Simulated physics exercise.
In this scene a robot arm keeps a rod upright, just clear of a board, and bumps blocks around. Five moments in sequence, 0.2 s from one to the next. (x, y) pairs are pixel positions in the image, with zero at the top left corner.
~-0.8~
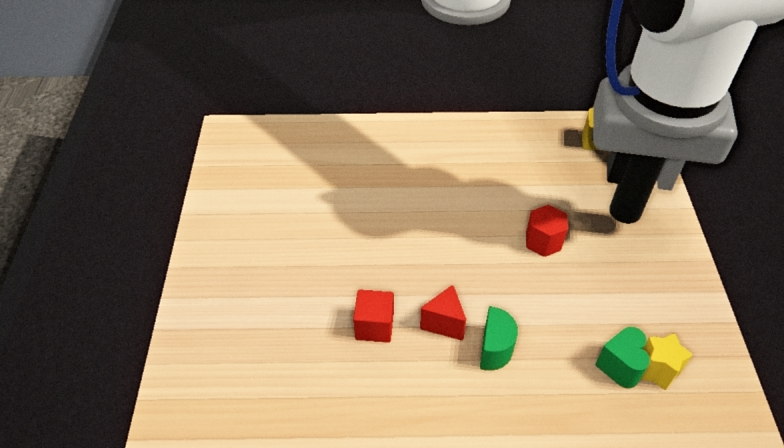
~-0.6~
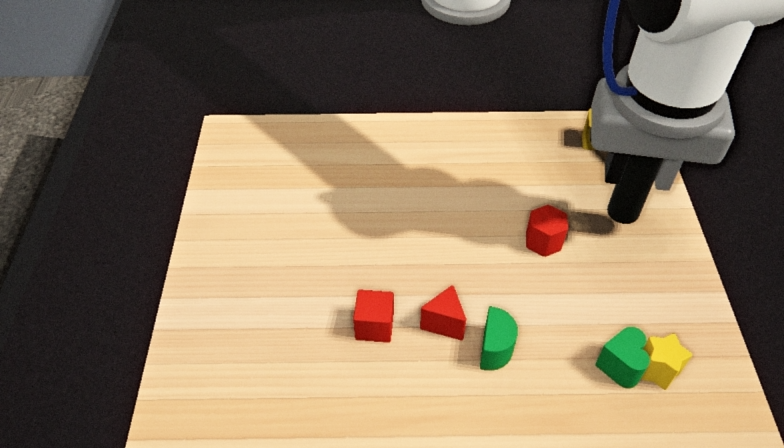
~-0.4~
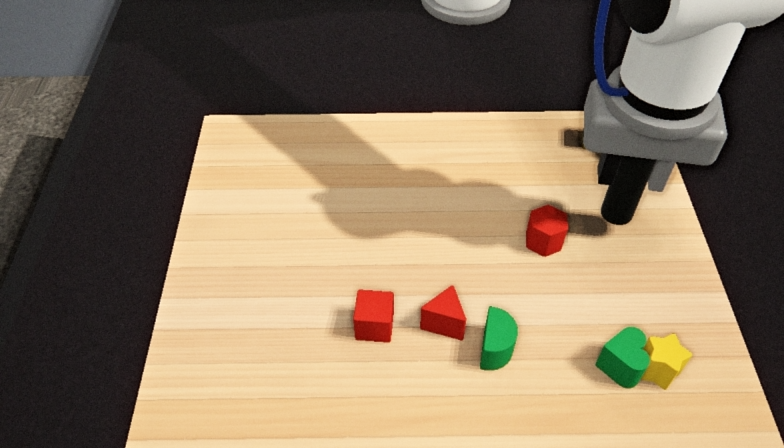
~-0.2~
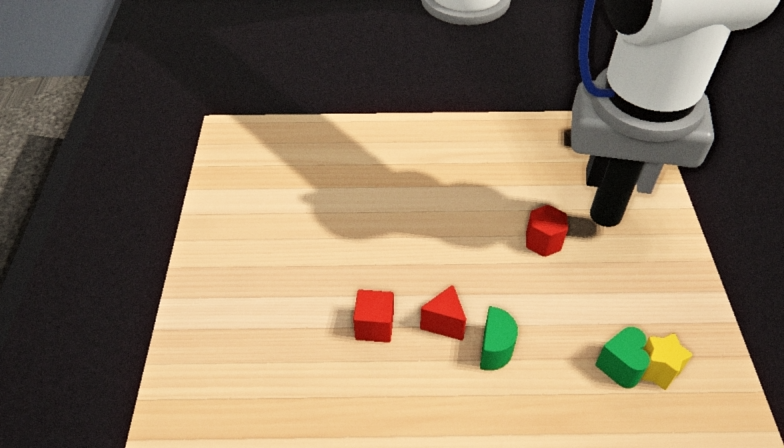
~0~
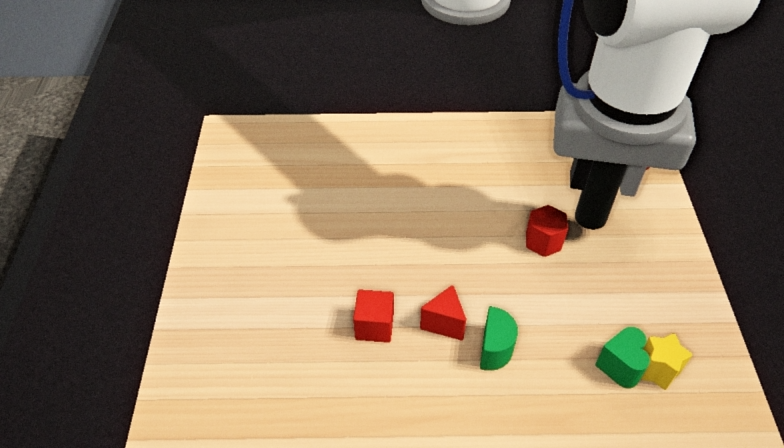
At first, a robot arm holds a black rod over the upper right of a wooden board scattered with red, green and yellow blocks. After barely moving, the rod shifts slowly left toward the red six-sided block, narrowing the gap between them, while the blocks stay still.
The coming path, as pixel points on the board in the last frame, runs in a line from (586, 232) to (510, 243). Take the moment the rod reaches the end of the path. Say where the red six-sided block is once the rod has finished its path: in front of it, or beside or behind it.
It stays ahead.
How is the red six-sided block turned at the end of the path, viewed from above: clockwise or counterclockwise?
Counter-clockwise, from overhead.
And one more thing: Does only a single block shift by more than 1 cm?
Short answer: Yes.
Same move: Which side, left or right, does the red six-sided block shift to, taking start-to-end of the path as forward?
Picture yourself facing from the start of the path to its end: The red six-sided block moves off to your left.
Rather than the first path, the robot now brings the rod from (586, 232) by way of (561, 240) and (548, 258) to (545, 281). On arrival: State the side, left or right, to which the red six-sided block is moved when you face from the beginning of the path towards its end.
Sideways shift: Right.
On the path given first. Halfway along, rod (550, 224); red six-sided block (522, 228), turned 15° anticlockwise.
At the end, rod (513, 229); red six-sided block (492, 240), turned 50° anticlockwise.
